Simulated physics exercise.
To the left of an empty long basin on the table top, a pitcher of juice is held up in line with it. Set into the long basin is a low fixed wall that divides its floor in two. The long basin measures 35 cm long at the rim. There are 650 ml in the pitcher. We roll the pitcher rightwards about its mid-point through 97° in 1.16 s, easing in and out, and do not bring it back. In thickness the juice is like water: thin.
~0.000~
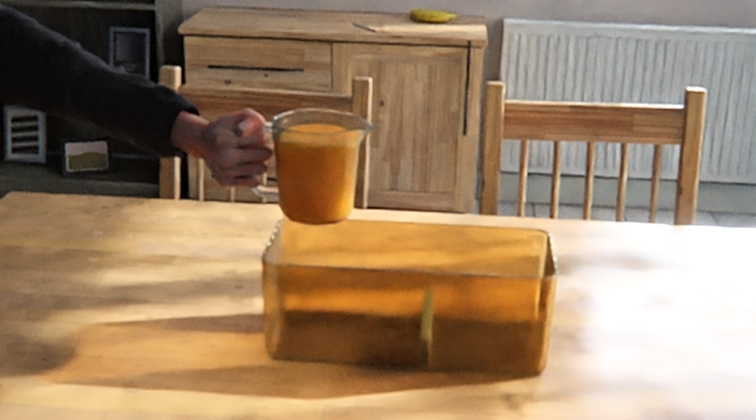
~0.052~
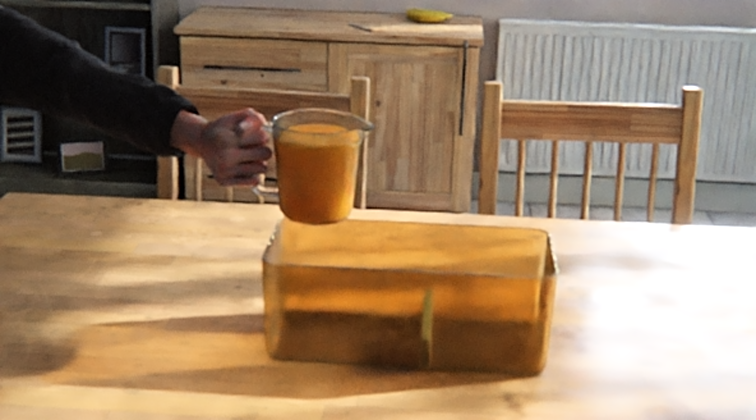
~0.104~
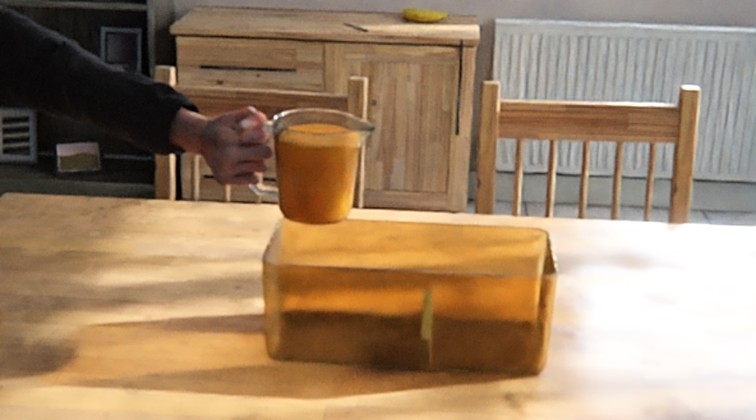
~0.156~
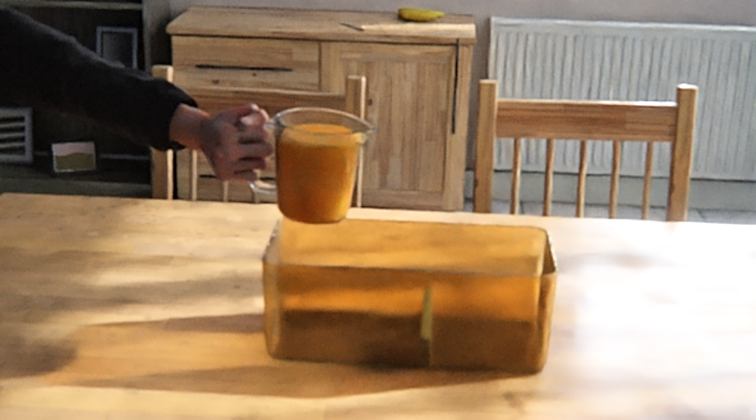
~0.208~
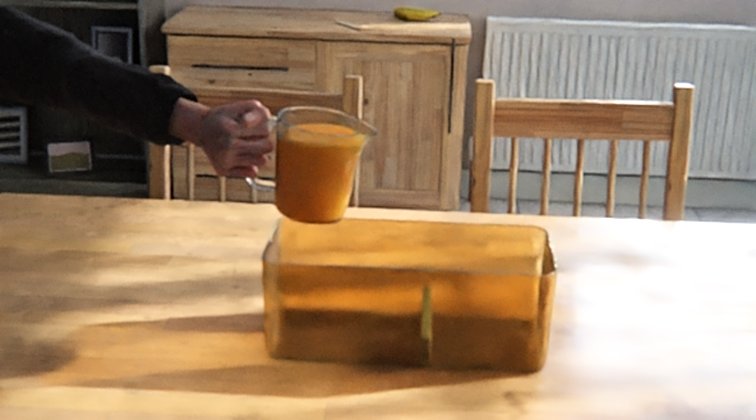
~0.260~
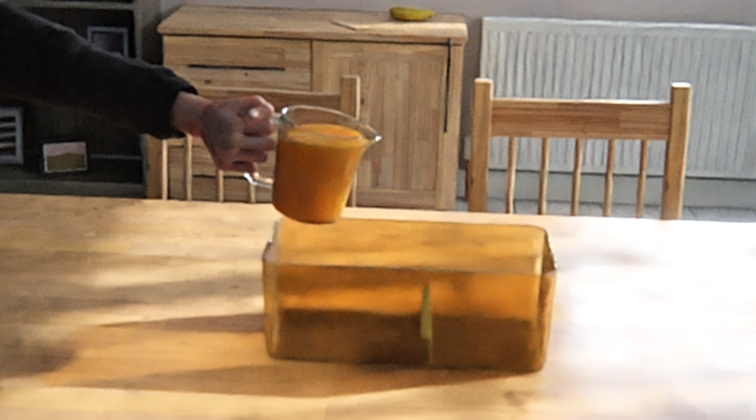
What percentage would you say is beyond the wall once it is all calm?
I would put it at about 43 per cent.
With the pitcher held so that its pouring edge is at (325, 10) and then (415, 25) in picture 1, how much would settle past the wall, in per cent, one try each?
It comes to 5 per cent, and then 90 per cent.
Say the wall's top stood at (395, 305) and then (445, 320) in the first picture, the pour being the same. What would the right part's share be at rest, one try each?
First 90, then 10 per cent.
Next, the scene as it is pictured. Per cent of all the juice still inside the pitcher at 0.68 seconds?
I reckon about 80 in a hundred is still held.
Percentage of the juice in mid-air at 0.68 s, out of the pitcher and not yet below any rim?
Around 12 in a hundred.
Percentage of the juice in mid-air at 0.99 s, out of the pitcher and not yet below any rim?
12 in a hundred, give or take.
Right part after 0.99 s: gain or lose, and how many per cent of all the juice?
I'd say it grows by some 8.
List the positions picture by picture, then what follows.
Tilt 0°; pouring edge (374, 126); surface from (277, 133) to (360, 136); the long basin's rim runs from (271, 240) to (553, 255); the wall's top is at (427, 314), in the first frame.
Tilt 0°; pouring edge (374, 126); surface from (277, 133) to (360, 137), in the second frame.
Tilt 2°; pouring edge (375, 127); surface from (278, 132) to (361, 137), in the third frame.
Tilt 4°; pouring edge (377, 129); surface from (279, 132) to (362, 137), in the fourth frame.
Tilt 7°; pouring edge (378, 132); surface from (281, 132) to (364, 137), in the fifth frame.
Tilt 12°; pouring edge (381, 137); surface from (282, 134) to (368, 138), in the sixth frame.
Then, 0.68 s in, the tilt is 61° and 80 per cent is still to pour, 2 is left of the wall and 5 right of it.
Then, 0.99 s in, the tilt is 92° and 31 per cent is still to pour, 22 is left of the wall and 35 right of it.
Then, 1.31 s in, the tilt is 97° and 4 per cent is still to pour, 52 is left of the wall and 42 right of it.
Then, 1.66 s in, the tilt is 97° and 0 per cent is still to pour, 57 is left of the wall and 43 right of it.
Finally, 57 per cent lies left of the wall, 43 right of it and 0 outside.
